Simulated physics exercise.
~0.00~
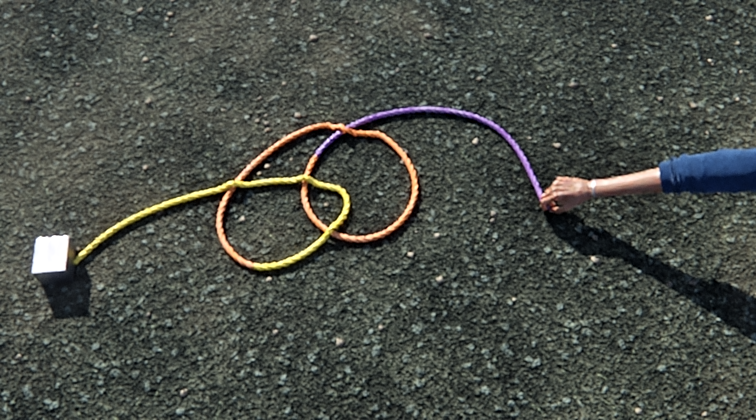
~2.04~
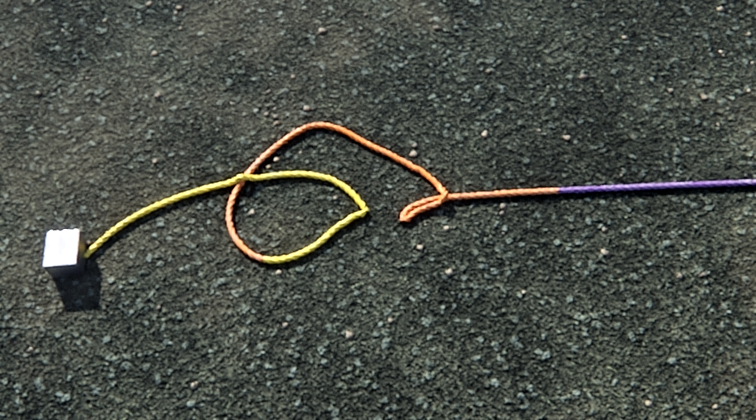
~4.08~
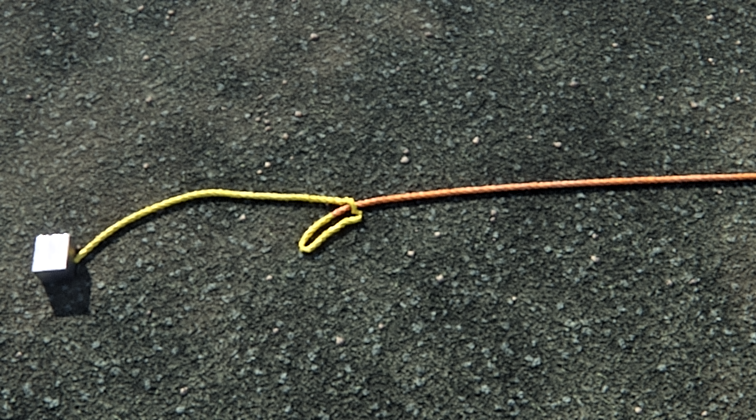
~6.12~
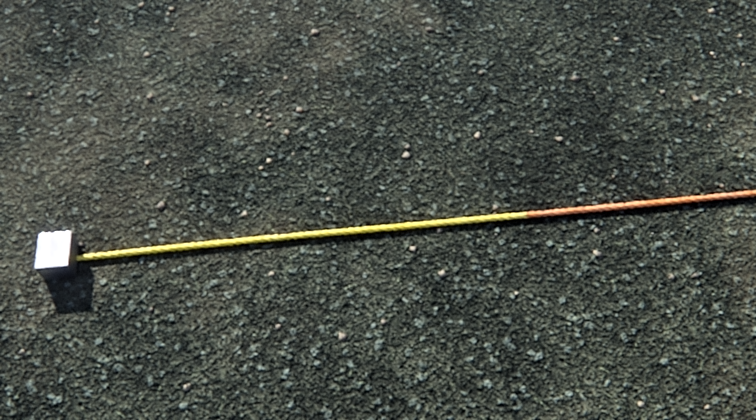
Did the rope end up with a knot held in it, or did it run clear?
It ran clear. The loops came out as the rope was pulled to the right, and it ended up straight with no knot in it.
A looped yellow, orange and purple rope lay on dark, rough ground, tied to a small white block, while a hand held its purple end. The rope was drawn away to the right, its loops shrank and came undone, and it ended up straight.
